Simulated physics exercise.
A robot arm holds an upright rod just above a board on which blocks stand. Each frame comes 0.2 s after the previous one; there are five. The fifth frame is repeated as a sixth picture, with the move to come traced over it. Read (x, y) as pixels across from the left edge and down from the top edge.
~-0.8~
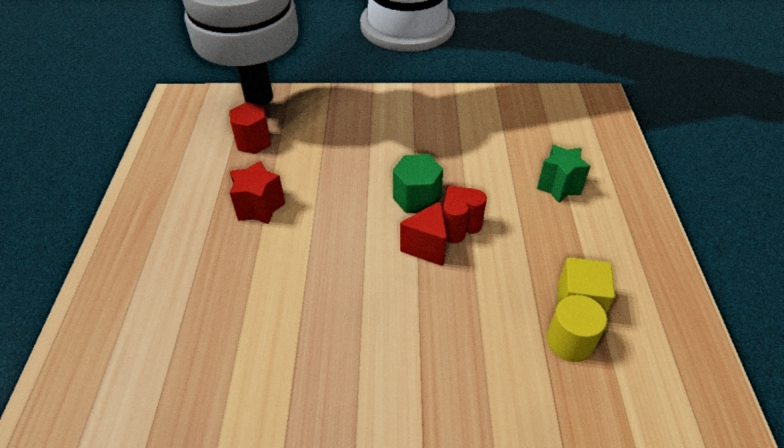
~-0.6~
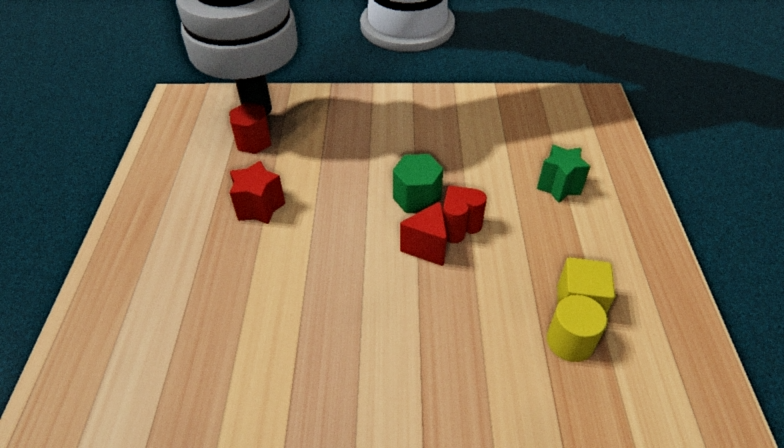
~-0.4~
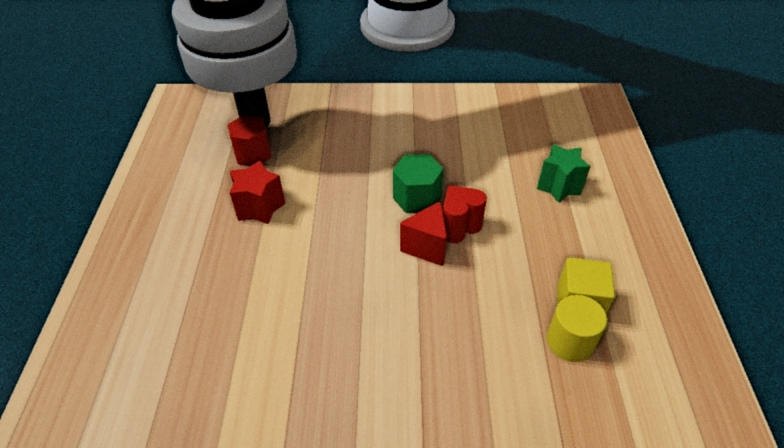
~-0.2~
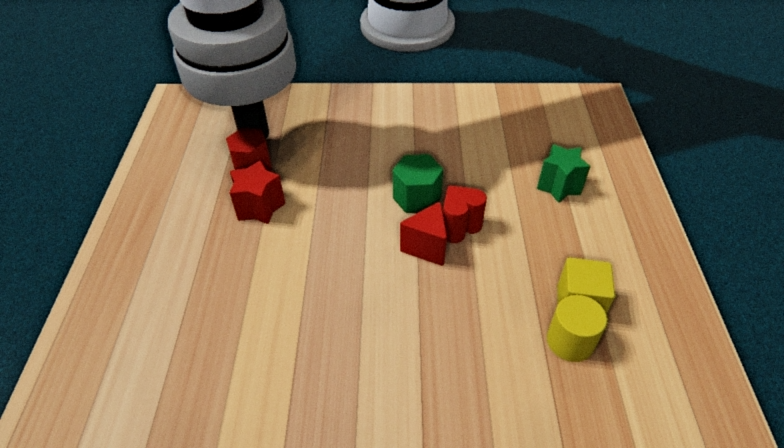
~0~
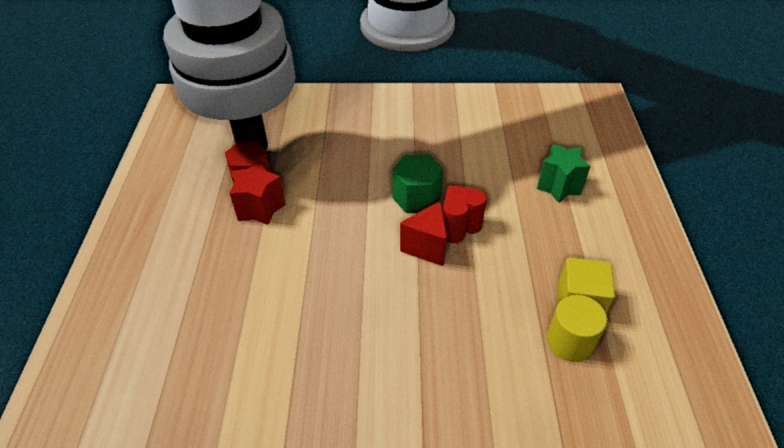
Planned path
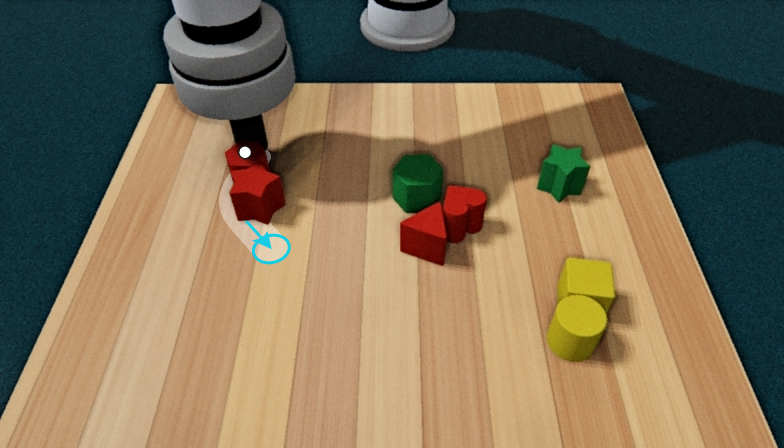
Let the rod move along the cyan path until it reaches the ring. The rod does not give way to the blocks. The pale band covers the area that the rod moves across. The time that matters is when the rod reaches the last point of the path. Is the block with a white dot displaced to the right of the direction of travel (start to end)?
Yes.
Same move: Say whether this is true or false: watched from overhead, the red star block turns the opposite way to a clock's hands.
That statement is accurate.
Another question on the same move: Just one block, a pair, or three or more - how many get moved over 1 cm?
The number will come to 2.
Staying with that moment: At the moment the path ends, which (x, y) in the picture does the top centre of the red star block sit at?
Close to (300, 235).
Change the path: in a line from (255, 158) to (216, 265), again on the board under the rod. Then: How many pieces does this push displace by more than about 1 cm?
Number moved: 2.
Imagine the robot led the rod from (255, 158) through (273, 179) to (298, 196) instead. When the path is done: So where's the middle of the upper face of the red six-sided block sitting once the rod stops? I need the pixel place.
It should be at about (251, 178).
Drawn move, from (255, 158) through (238, 188) and (245, 220) to (271, 249); the dot is on the red six-sided block.
On the path given first. One third of the way, rod (234, 178); red six-sided block (236, 184), turned 30° anticlockwise; red star block (263, 203), turned 15° anticlockwise.
Two thirds of the way, rod (242, 209); red six-sided block (240, 219), turned 20° anticlockwise; red star block (282, 224), turned 55° anticlockwise.
At the end, rod (269, 238); red six-sided block (243, 251), turned 35° clockwise; red star block (300, 235), turned 95° anticlockwise.
